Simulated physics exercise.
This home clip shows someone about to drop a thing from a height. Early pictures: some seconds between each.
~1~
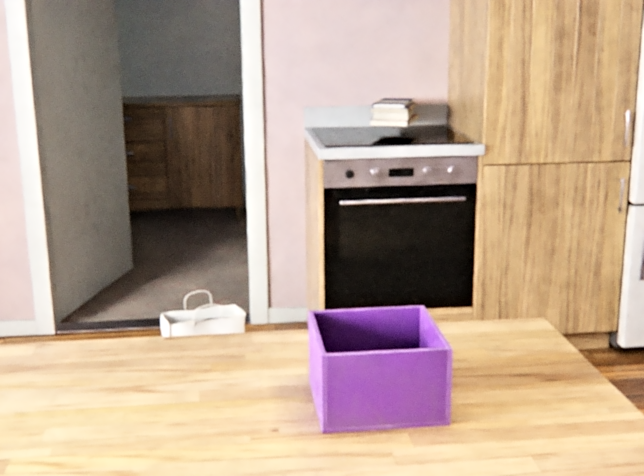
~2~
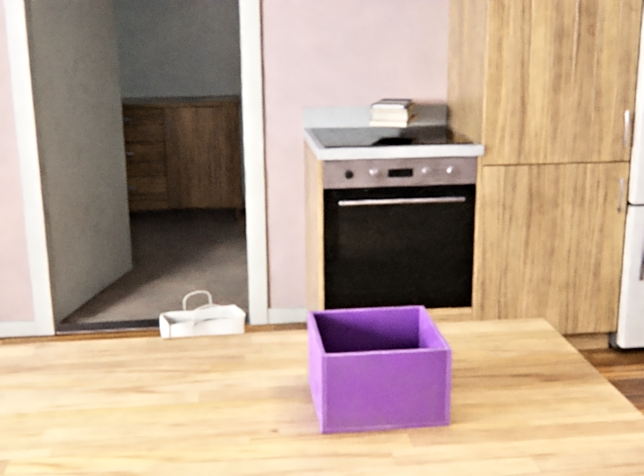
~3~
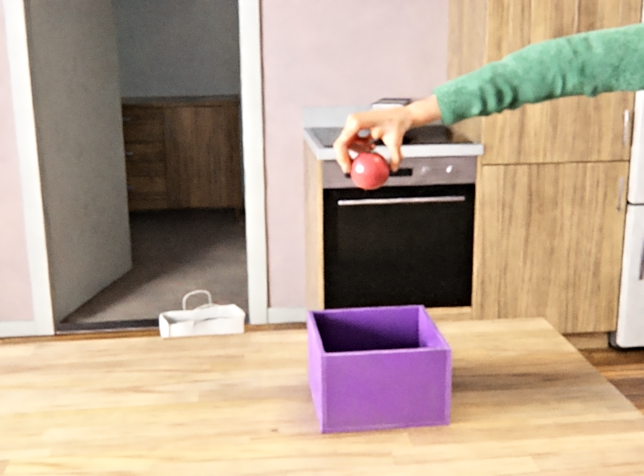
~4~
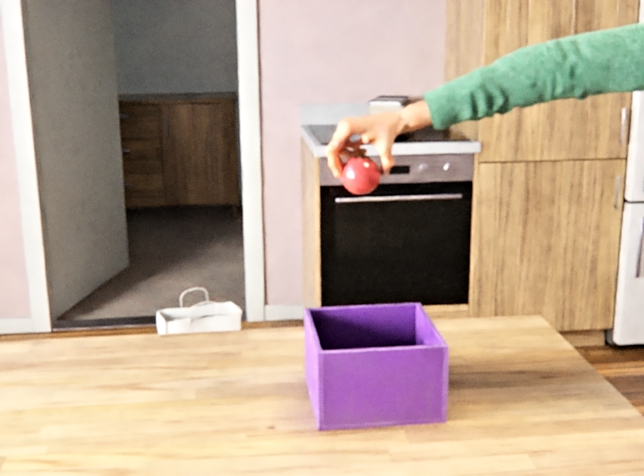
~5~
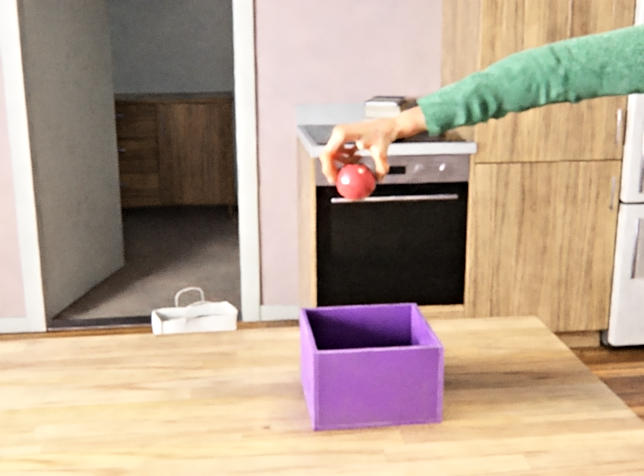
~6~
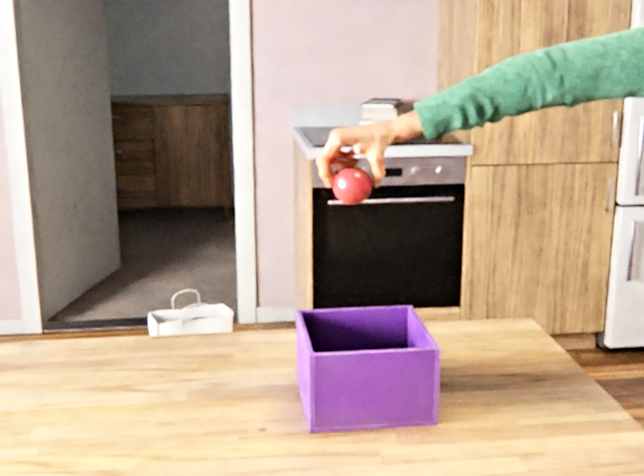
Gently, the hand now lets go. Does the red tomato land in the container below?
Well, the red tomato gets into it.
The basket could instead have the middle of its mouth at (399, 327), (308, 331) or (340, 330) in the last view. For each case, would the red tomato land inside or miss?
It is captured at the first place, is captured at the second and is captured at the third.
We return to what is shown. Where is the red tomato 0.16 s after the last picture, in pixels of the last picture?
I'd put its middle at about (352, 227).
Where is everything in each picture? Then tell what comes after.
In the first frame, basket (376, 365).
In the second frame, basket (376, 366).
In the third frame, still on the way; red tomato (370, 170); basket (375, 365).
In the fourth frame, still on the way; red tomato (361, 175); basket (372, 363).
In the fifth frame, still on the way; red tomato (356, 181); basket (368, 363).
In the sixth frame, in place, still held; red tomato (352, 185); basket (364, 365).
Then, 0.16 s later than the last frame, red tomato shifted about its own width near (352, 227).
Then, 0.22 s later than the last frame, red tomato dropping near (352, 277).
Then, 0.30 s later than the last frame, red tomato dropping near (351, 370).
When it is over, the red tomato lands inside, near (351, 381).
